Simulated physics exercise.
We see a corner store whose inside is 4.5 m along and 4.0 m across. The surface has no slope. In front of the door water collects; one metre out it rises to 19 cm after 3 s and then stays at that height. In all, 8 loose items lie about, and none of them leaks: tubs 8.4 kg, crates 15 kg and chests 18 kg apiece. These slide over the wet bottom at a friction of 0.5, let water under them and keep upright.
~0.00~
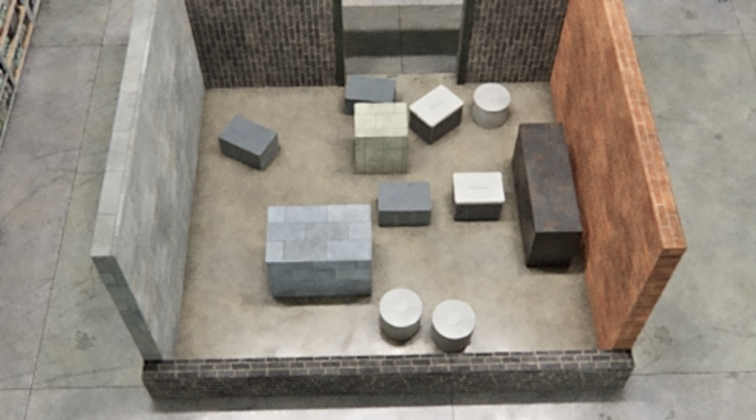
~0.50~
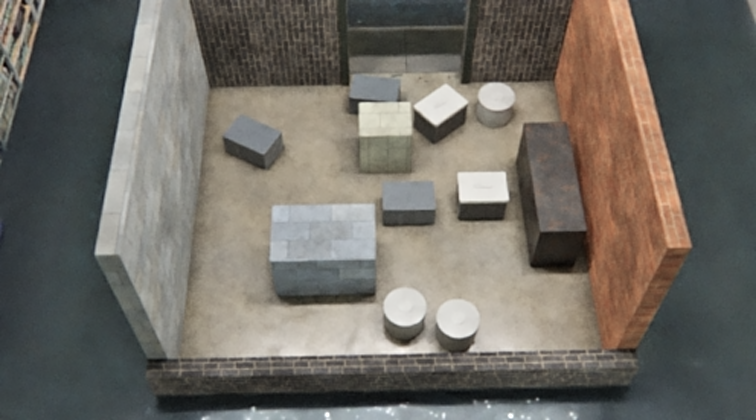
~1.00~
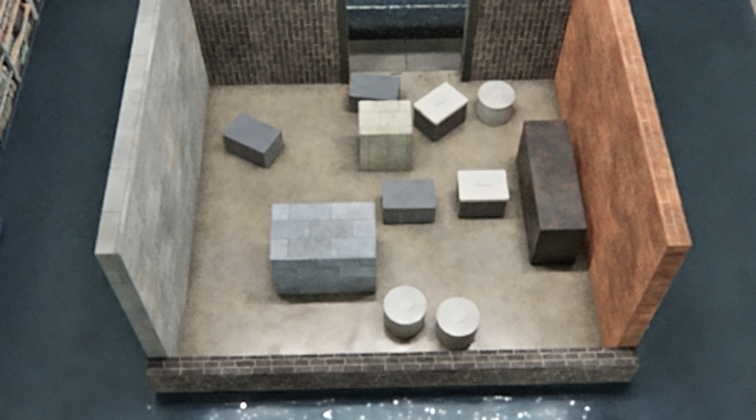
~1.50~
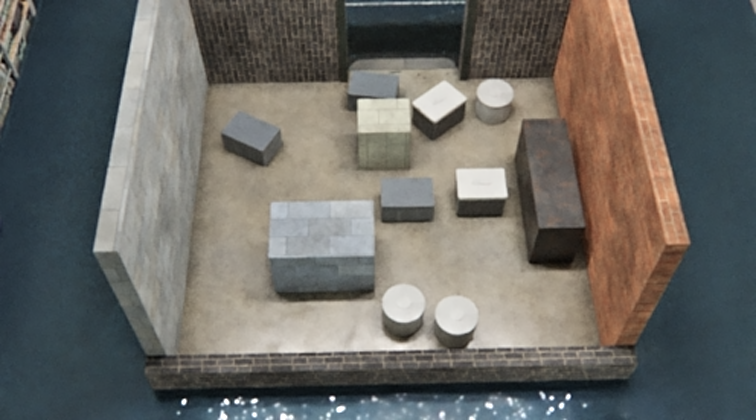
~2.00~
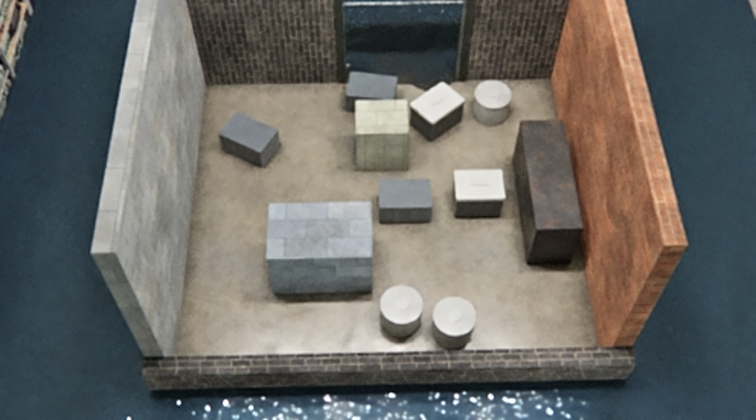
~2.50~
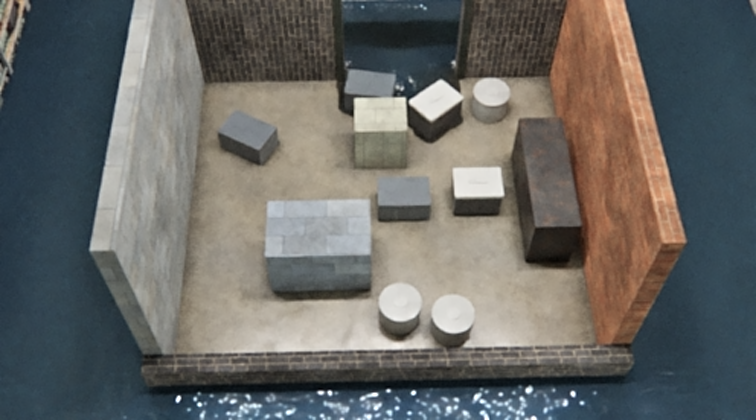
Small open-topped brick-walled room holding scattered blocks and tubs, dark water surrounding it, then creeping in through the doorway.
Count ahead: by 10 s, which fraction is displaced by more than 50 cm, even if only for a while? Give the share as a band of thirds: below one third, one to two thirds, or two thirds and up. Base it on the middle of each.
One third up to two thirds.
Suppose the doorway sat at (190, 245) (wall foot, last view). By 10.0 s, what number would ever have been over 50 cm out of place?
Count: 4.
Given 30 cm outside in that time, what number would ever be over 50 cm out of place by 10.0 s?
I count 6 of them in that case.
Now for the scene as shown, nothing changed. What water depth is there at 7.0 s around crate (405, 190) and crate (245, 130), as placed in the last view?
Some 4 cm at the first, some 4 cm at the second.
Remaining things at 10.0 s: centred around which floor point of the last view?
Roughly at (387, 255).
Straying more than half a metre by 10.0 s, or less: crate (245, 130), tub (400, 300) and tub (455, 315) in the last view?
In that order: Above the mark, above the mark, below the mark.
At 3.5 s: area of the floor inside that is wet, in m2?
Close to 2.5 m2, I'd say.
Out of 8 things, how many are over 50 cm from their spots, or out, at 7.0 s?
By my tally, 3.
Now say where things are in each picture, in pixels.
In the first frame, a crate at (371, 89), on the bottom; a tub at (454, 319), on the bottom; water covers 0.0 m2; 0 of 8 have shifted.
In the second frame, a crate at (375, 88), on the bottom; a tub at (458, 318) rests on the ground; 0.0 m2 under water; 0 of 8 have shifted.
In the third frame, a crate at (375, 86), on the bottom; a tub at (458, 316), on the bottom; 0.0 m2 under water; 0 of 8 have shifted.
In the fourth frame, a crate at (374, 85), on the bottom; a tub at (457, 315) rests on the ground; water covers 0.0 m2; 0 of 8 have shifted.
In the fifth frame, a crate at (372, 86) rests on the ground; a tub at (455, 316), on the bottom; water covers 0.1 m2; 0 of 8 have shifted.
In the sixth frame, a crate at (370, 84), on the bottom; a tub at (453, 313), on the bottom; 0.6 m2 under water; 0 of 8 have shifted.
After 3.5 s 0 of 8 are over 50 cm from their spots; 0 afloat.
After 4.5 s 2 of 8 are over 50 cm from their spots; 0 afloat.
After 7.0 s 3 of 8 are over 50 cm from their spots; 0 afloat.
After 10.0 s 5 of 8 are over 50 cm from their spots, and 5 have been at some point; 6 afloat.
